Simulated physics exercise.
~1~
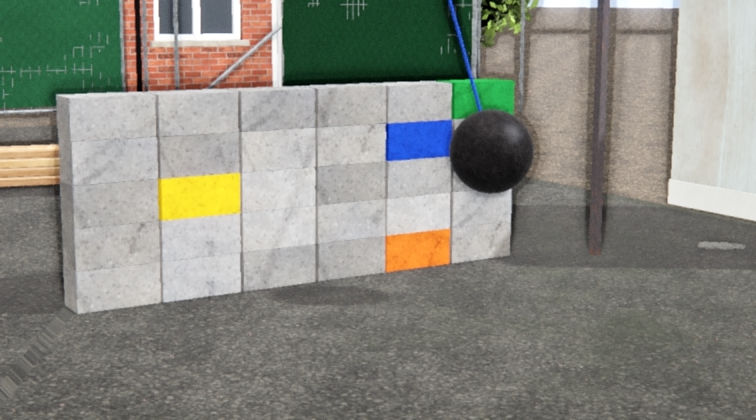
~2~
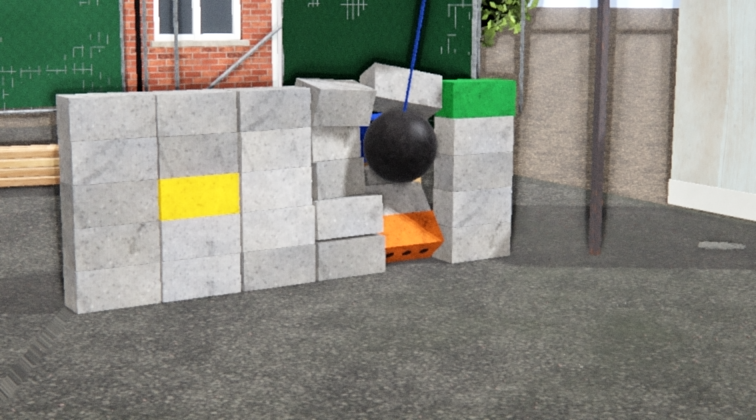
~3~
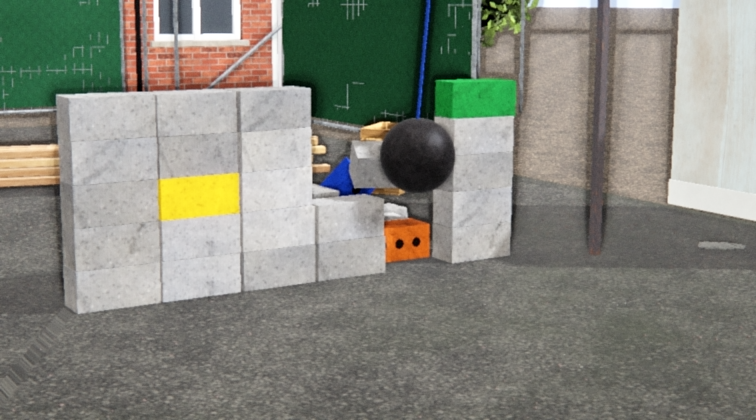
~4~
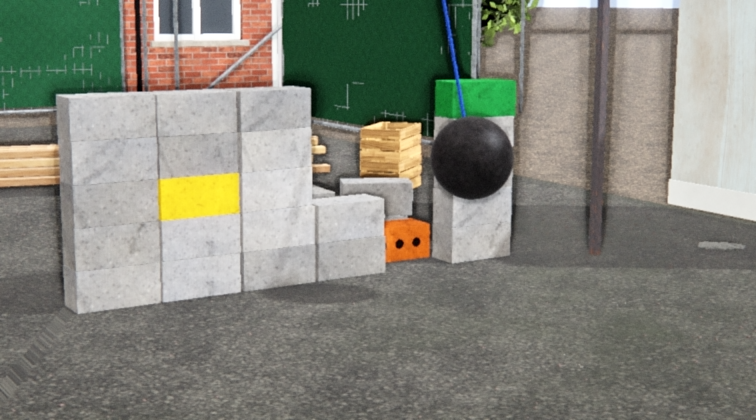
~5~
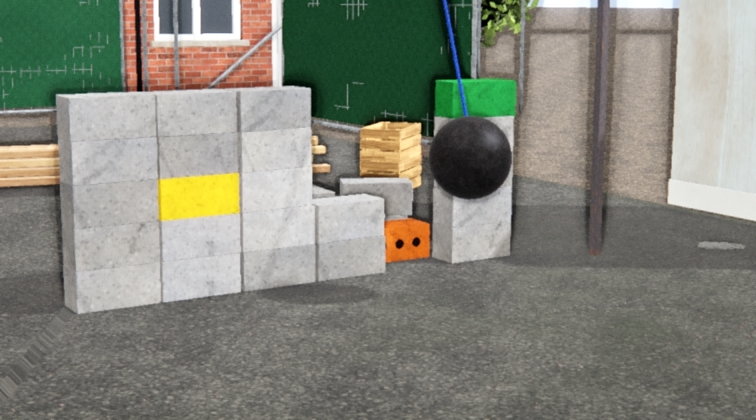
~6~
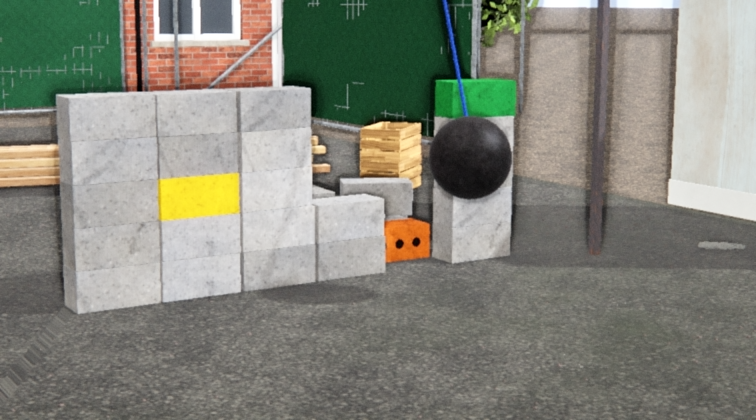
In a paved yard, a swinging black ball smashes a gap through a block wall.
